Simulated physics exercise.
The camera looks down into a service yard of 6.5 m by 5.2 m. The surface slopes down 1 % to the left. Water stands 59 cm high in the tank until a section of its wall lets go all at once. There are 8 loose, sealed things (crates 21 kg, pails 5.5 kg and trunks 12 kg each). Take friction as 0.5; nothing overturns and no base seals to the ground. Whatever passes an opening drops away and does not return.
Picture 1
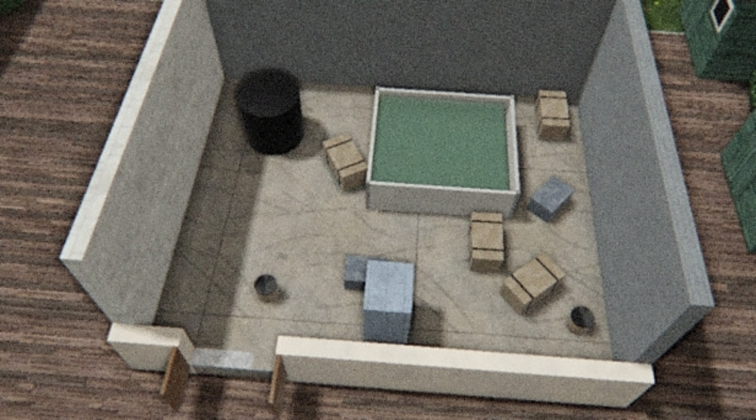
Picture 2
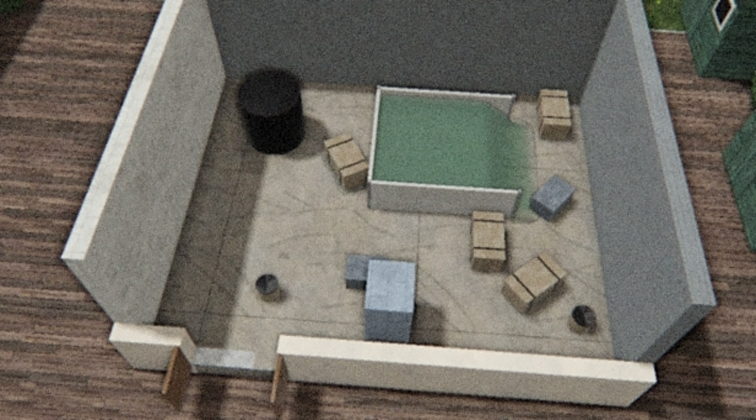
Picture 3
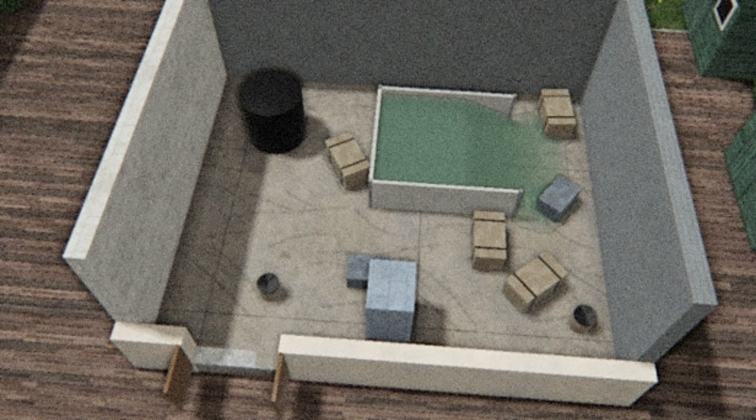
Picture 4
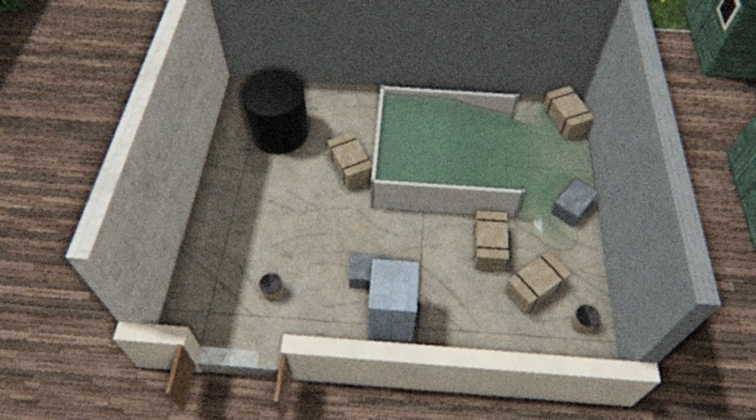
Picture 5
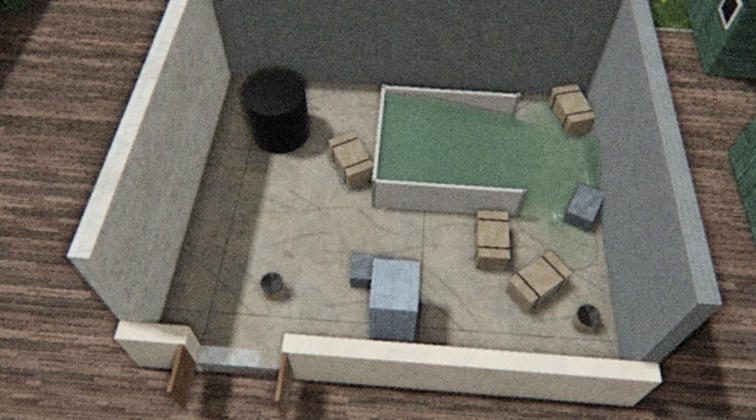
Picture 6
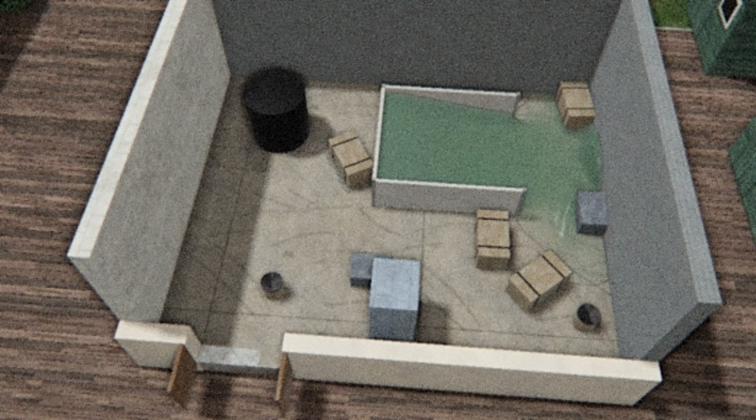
In a walled yard, green water spreads rightward from a basin, shifting two boxes.
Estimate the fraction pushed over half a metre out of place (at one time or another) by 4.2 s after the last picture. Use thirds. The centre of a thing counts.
That comes to between one and two thirds.
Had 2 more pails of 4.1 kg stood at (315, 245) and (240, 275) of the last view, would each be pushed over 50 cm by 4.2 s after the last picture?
In that order: Less, under.
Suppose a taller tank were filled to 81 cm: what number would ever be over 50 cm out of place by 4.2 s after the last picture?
Then 4.
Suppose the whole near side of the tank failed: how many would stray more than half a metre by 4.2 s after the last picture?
In that case 6 of them.
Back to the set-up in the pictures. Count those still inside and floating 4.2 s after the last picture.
At that moment 5.
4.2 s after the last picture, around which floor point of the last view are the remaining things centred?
Near (380, 228).
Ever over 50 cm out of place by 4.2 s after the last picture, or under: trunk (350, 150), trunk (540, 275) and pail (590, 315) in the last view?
In turn: Less, more, over.
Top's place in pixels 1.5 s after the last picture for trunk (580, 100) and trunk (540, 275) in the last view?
Around (523, 85) and (508, 291).
Then, 0.4 s after the last picture 1 of 8 are over 50 cm from their spots; 2 afloat.
Then, 1.5 s after the last picture 4 of 8 are over 50 cm from their spots; 2 afloat.
Then, 2.8 s after the last picture 4 of 8 are over 50 cm from their spots; 3 afloat.
Then, 4.2 s after the last picture 4 of 8 are over 50 cm from their spots, and 4 have been at some point; 5 afloat.
